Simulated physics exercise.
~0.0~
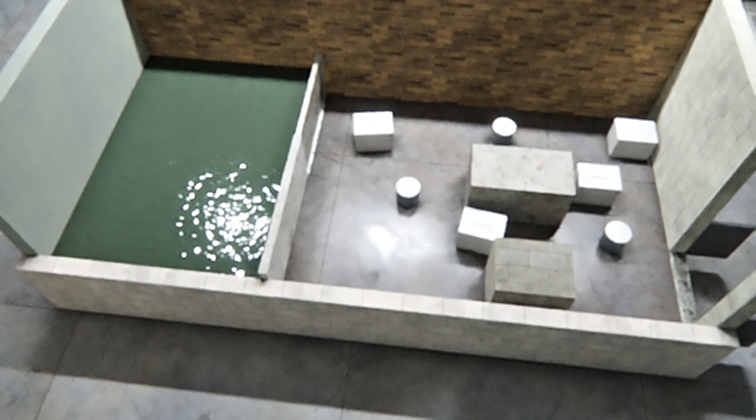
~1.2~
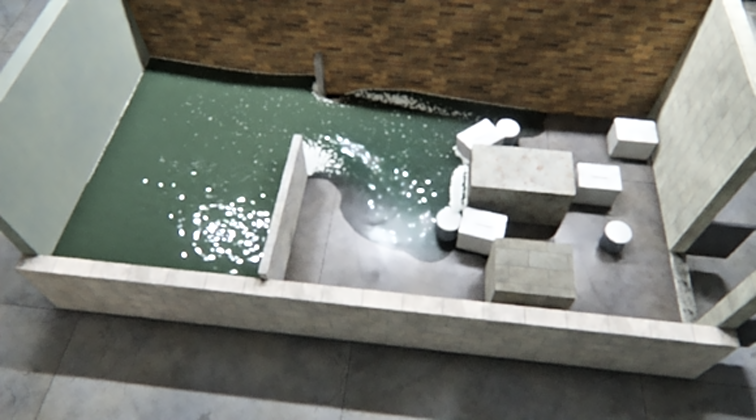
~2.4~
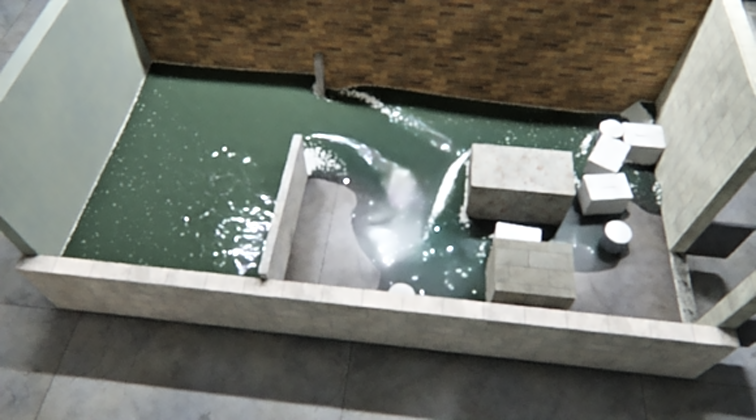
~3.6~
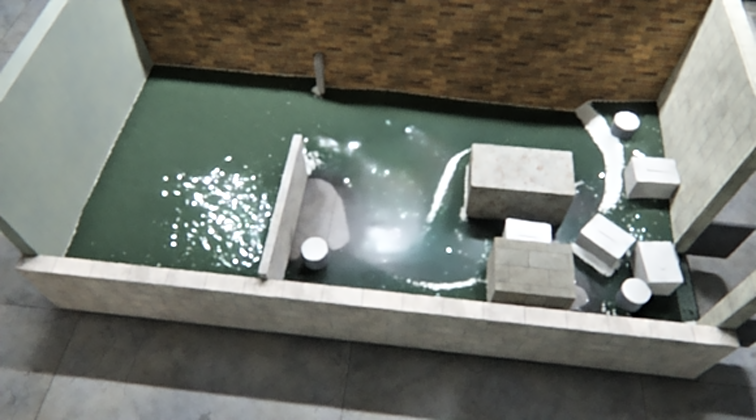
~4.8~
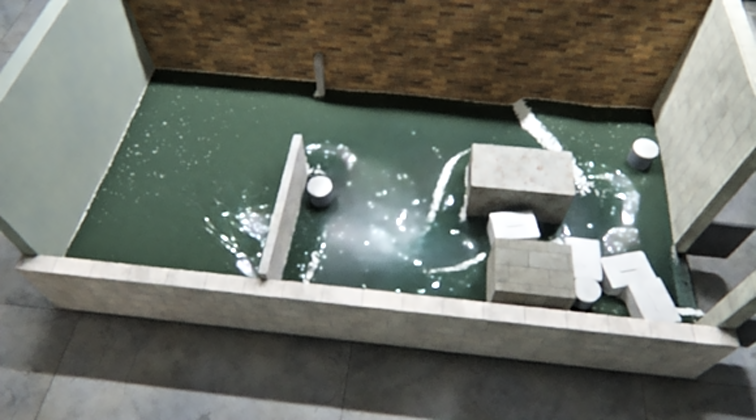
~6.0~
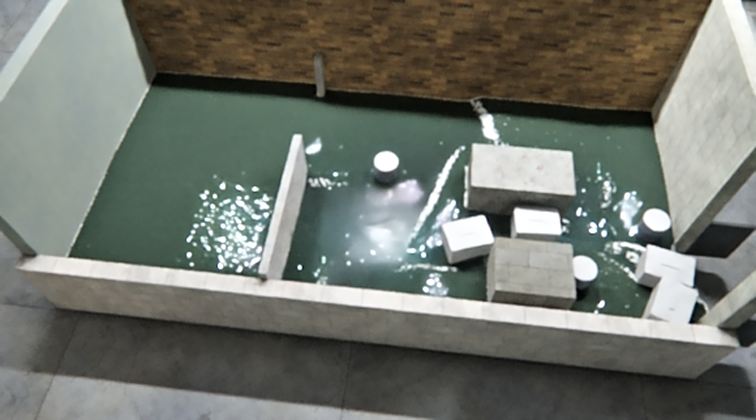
Green water stands behind a thin partition on the left of a walled enclosure, while white boxes and small round pails sit on the dry grey floor around two larger fixed blocks. A section of the partition gives way, and the water rushes right, sweeping the nearest box and pails along. It spreads around the blocks and reaches the far end, pushing more boxes toward the right wall, while one pail drifts back left near the remaining partition. The flood then covers the floor, and boxes bunch in the lower right. Finally, the pails and boxes float scattered around the blocks in calmer water.
